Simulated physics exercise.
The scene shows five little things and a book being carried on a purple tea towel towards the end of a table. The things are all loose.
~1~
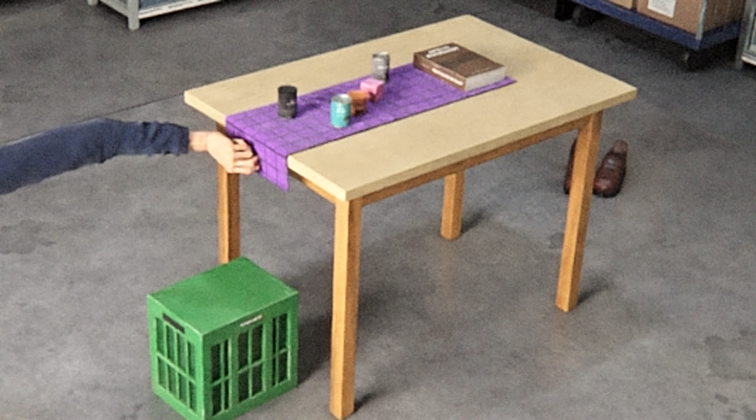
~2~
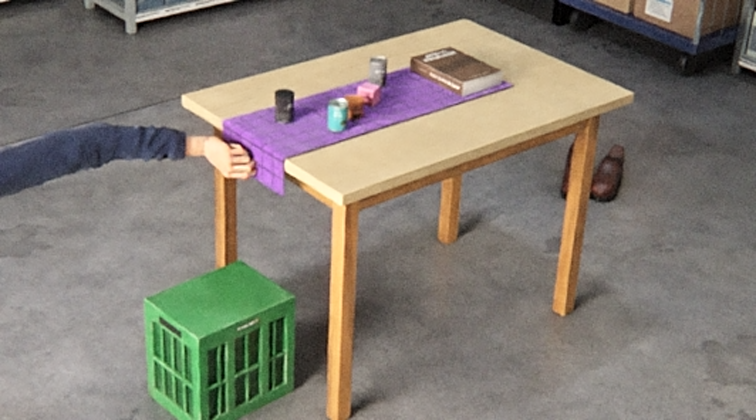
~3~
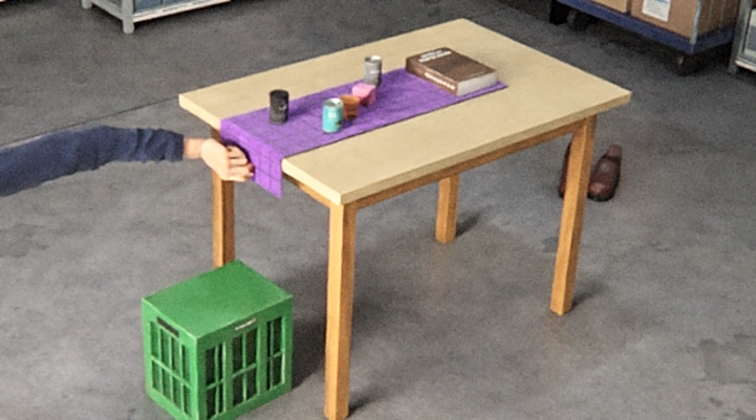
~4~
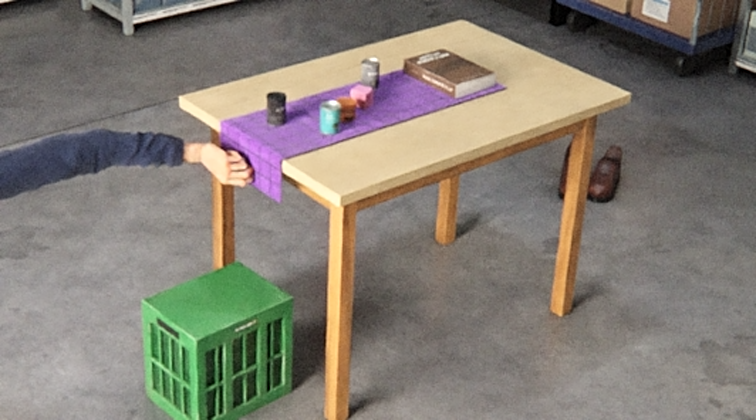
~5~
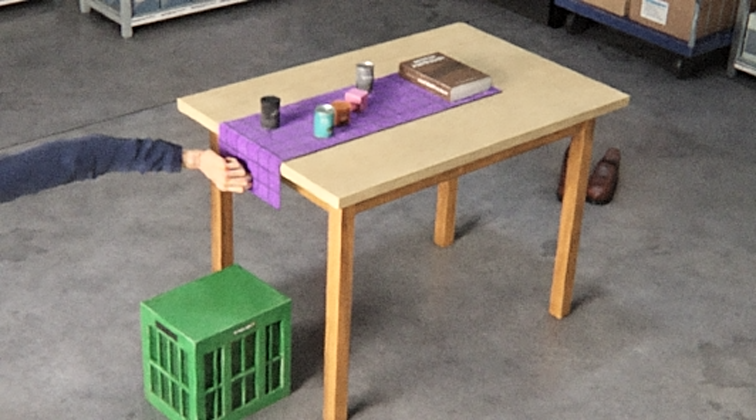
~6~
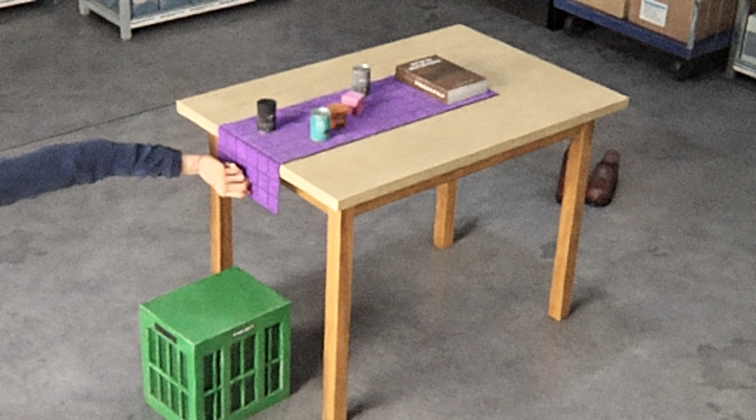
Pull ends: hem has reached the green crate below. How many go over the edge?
Lost over the edge: Three.
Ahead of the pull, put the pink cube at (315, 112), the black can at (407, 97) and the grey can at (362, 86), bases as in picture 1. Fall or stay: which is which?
Result - pink cube: Down; black can: Still up; grey can: Still up.
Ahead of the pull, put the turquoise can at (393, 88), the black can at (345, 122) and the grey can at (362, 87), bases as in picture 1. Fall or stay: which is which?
Each in turn: The turquoise can stays aloft, the black can goes down, the grey can stays aloft.
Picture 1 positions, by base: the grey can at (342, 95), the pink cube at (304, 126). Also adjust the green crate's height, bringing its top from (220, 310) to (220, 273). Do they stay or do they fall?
Grey can: Safe; pink cube: Lost.
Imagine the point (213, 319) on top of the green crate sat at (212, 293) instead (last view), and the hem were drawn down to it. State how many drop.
That comes to 2.
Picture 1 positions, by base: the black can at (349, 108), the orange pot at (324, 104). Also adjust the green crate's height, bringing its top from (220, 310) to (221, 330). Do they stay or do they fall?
Black can is gone, orange pot is gone.
Soon after, hem near (247, 219); all still up.
Then, hem near (246, 257); black can and turquoise can gone.
Further on, hem on the crate; black can, turquoise can and orange pot gone.
At rest, hem on the crate; black can, turquoise can and orange pot gone. The table loses three.
